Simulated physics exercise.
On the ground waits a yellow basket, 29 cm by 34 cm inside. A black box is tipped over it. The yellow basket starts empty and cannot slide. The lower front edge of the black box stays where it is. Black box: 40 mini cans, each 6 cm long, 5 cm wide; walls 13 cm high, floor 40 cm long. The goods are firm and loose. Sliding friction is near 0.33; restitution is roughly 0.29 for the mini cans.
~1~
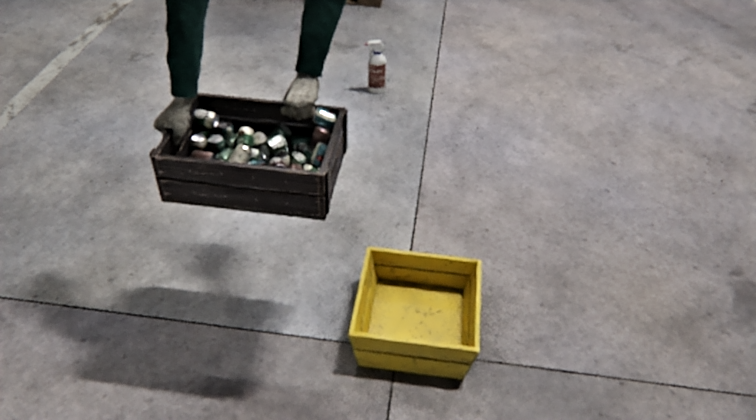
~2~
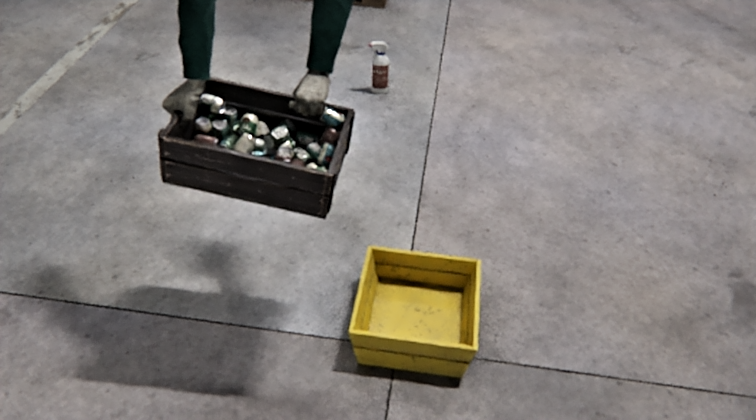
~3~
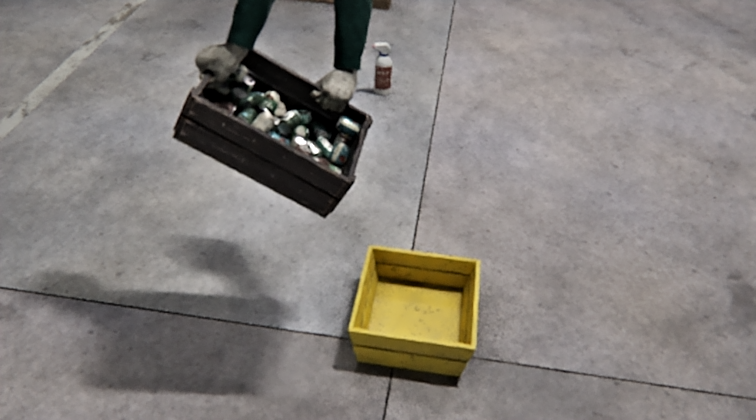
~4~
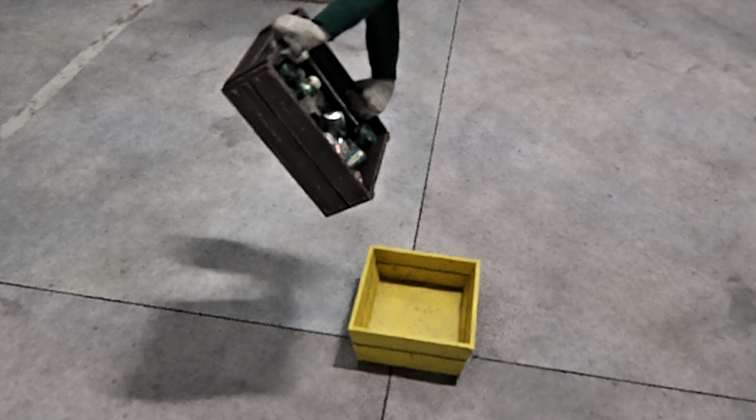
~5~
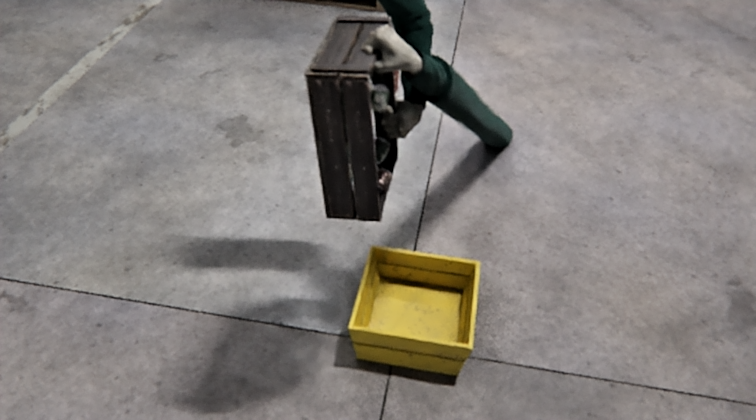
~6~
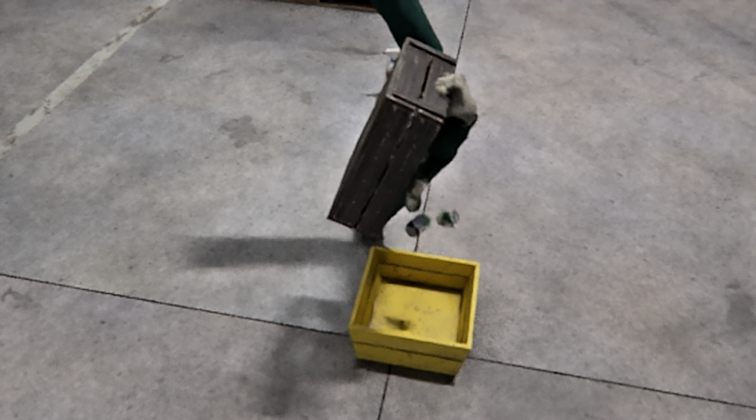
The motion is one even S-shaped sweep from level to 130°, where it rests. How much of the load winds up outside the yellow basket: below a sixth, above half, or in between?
In the end a sixth to a half of them are outside the yellow basket.
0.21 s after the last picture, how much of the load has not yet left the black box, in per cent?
Some 20 per cent.
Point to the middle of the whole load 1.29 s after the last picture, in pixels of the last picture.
Near (445, 314).
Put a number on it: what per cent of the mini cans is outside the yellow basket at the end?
Near 30 in a hundred.
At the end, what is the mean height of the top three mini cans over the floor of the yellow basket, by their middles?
Some 8 cm.
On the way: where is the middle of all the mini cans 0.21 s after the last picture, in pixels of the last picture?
At about (442, 225).
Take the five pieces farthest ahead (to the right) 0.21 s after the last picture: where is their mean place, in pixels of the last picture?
Near (495, 263).
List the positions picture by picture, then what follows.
In the first frame (we follow the rim corner now nearest the camera; the camera moves round a little), black box at (319, 173); yellow basket at (475, 349); tilt 0°; nothing out yet.
Black box at (327, 173); tilt 8°, in the second frame.
Black box at (347, 179); tilt 28°, in the third frame.
Black box at (369, 195); tilt 56°, in the fourth frame.
Black box at (380, 217); tilt 85°, in the fifth frame.
Black box at (378, 235); yellow basket at (467, 346); tilt 110°; 6 out, the lowest can at (447, 219), in the sixth frame.
Then, 0.21 s after the last picture, tilt 129°; 7 still in the black box, 6 in the yellow basket and 27 in the air.
Then, 0.46 s after the last picture, tilt 130°; 25 in the yellow basket, 11 outside the yellow basket and 4 in the air.
Then, 0.82 s after the last picture, tilt 130°; 29 in the yellow basket and 11 outside the yellow basket.
Outcome (1.29 s after the last picture), 29 in the yellow basket and 11 outside the yellow basket. Asked share, 11 of 40, 28 per cent.
